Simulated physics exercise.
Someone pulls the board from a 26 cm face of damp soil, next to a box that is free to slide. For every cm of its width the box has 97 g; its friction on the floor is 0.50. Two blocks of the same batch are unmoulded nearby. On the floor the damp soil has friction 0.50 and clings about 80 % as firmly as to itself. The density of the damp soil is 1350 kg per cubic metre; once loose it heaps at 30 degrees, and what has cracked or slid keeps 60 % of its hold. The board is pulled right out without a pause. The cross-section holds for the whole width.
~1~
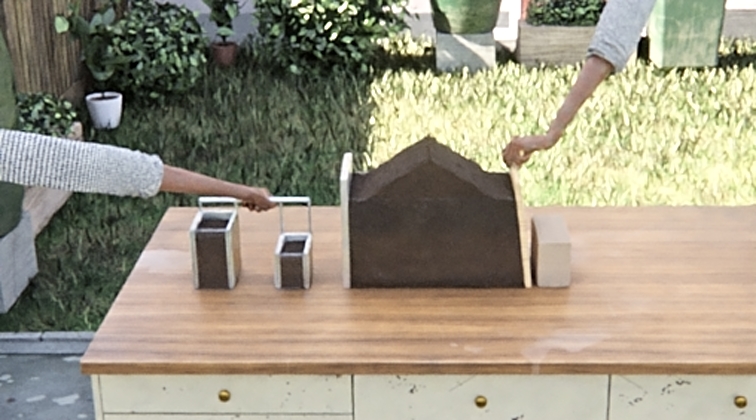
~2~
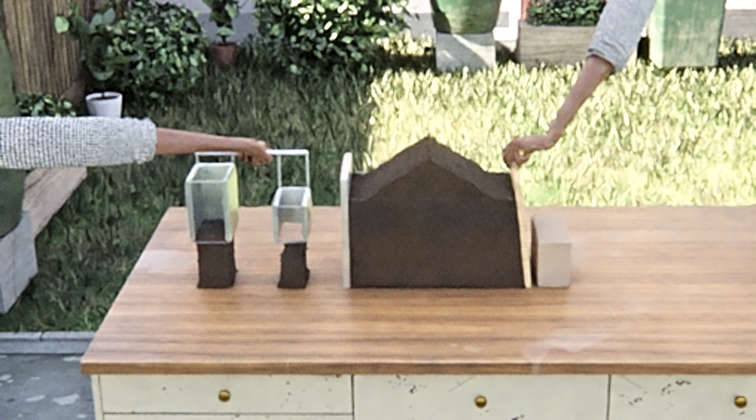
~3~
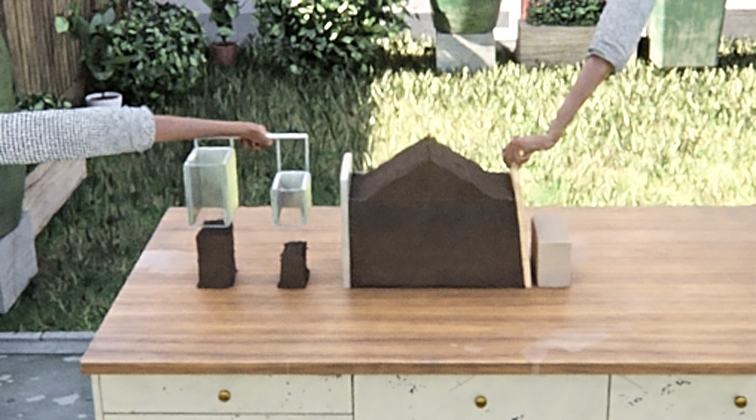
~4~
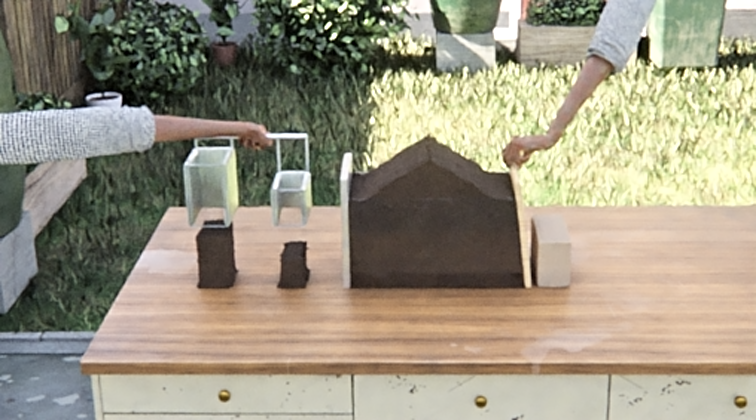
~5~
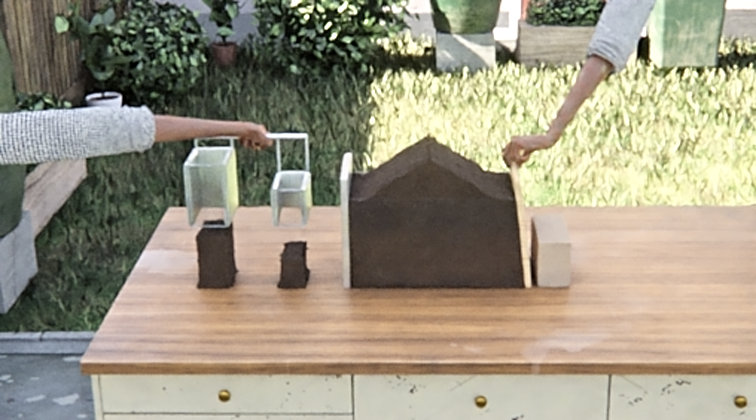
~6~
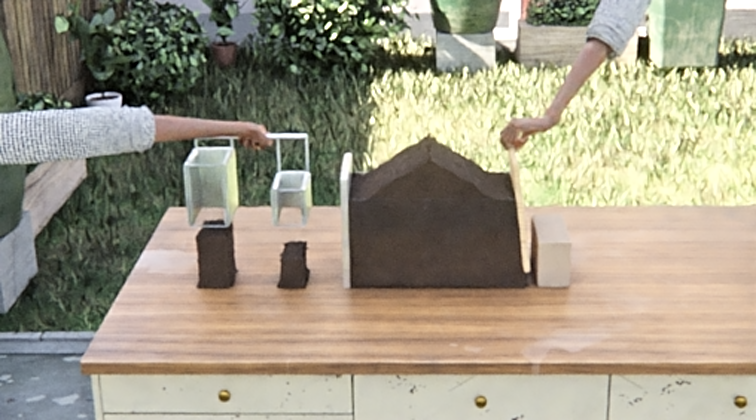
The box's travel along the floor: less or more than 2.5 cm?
The result is less than 2.5 cm.
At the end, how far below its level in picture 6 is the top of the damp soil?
About 4.0 cm.
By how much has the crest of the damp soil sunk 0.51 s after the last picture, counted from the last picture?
About 0.0 cm.
Another 0.23 s on from the sixth picture, the box has not moved.
Another 0.51 s on from the sixth picture, the box has not moved.
Another 0.78 s on from the sixth picture, the box has not moved.
Another 1.06 s on from the sixth picture, the box has not moved.
Another 1.51 s on from the sixth picture, at the end, the box has been pushed 5 mm.
